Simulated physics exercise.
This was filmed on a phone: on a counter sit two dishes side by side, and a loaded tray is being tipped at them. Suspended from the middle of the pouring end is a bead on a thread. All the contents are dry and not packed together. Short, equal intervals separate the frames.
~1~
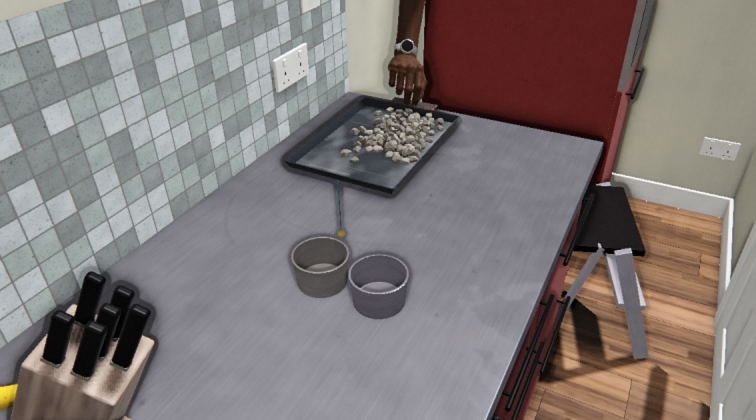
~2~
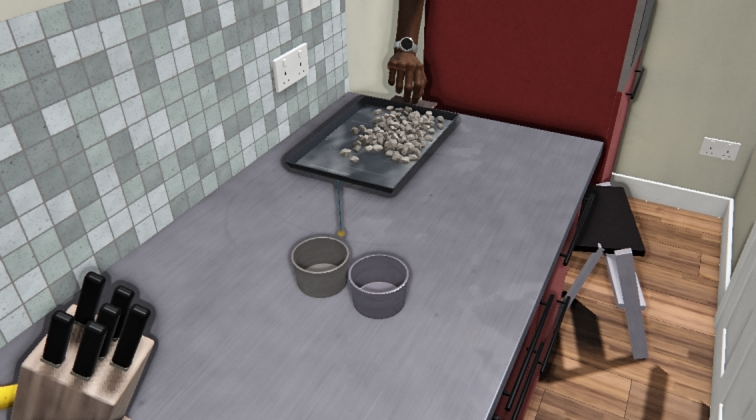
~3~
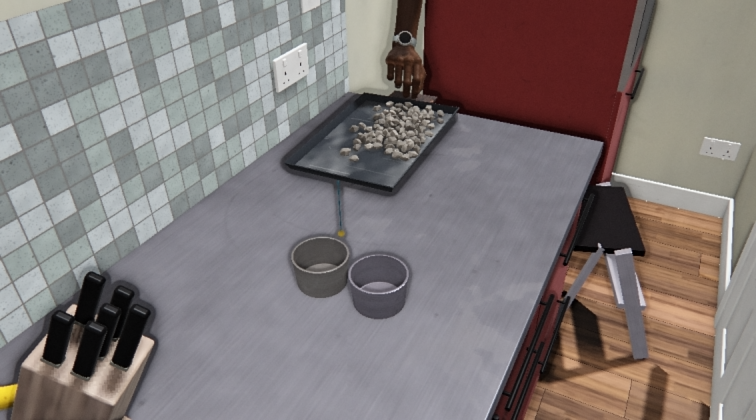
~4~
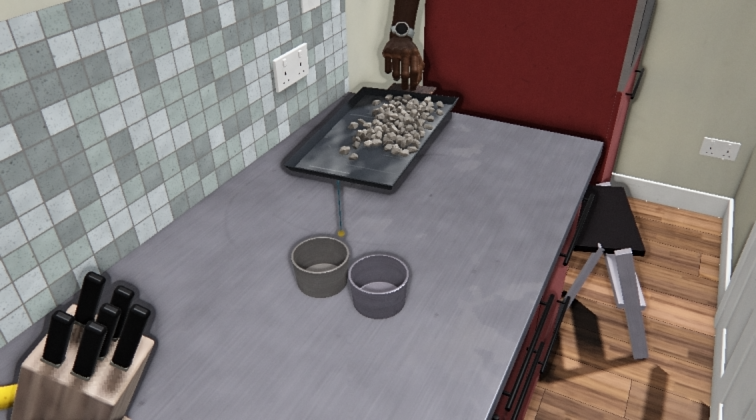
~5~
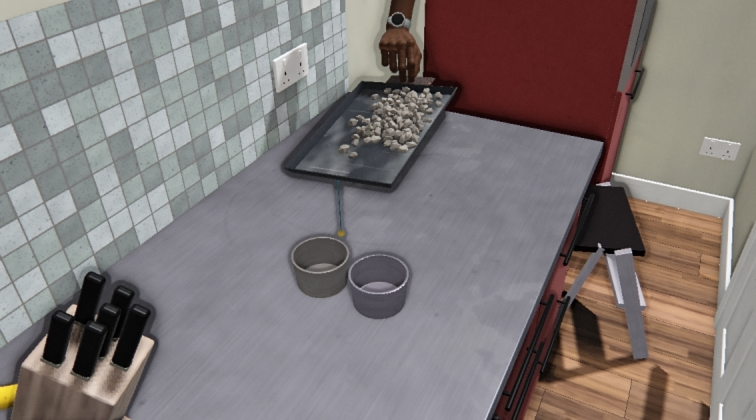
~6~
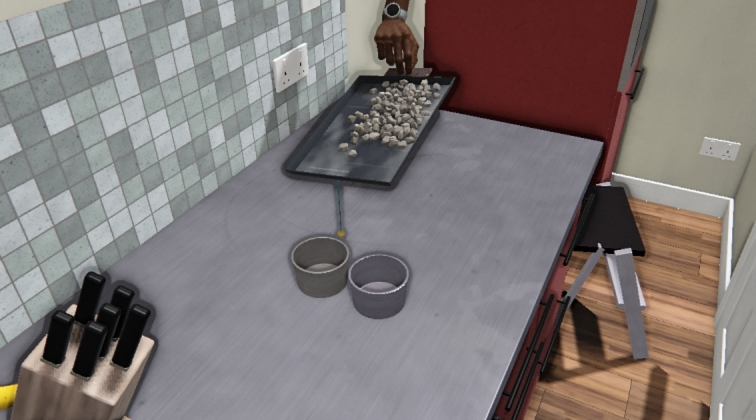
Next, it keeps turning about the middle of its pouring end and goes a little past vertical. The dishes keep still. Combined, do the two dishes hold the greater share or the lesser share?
The lesser share.
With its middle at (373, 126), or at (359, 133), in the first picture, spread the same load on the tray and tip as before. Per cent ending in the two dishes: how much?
Roughly 10 per cent, and 10 per cent.
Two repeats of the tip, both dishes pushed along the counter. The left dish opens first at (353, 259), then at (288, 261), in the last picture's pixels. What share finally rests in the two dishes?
In turn 0 and 10 in a hundred.
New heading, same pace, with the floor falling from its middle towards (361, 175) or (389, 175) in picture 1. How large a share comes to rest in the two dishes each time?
Somewhere close to 70 % the first time, 50 % the second.
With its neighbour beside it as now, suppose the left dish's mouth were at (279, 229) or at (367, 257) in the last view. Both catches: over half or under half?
Beyond half, then short of half.
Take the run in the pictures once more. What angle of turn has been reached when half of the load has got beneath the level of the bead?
Somewhere near 70 degrees, I'd say.
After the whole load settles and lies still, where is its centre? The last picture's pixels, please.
Once nothing moves, the middle sits near (271, 263).
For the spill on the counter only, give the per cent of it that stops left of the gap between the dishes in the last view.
Close to 100 %.
Shortly afterwards, tray tipped steeply; near half on the tray; only a few in the left dish; a little outside both; near a third in the air.
Next, tray tipped past a quarter turn; a little in the left dish; the bulk outside both; only a few in the air.
Some moments later, tray tipped past a quarter turn; a little in the left dish; all but a few outside both.
In the end, tray tipped past a quarter turn; none at all in the right dish; a little in the left dish; all but a few outside both.
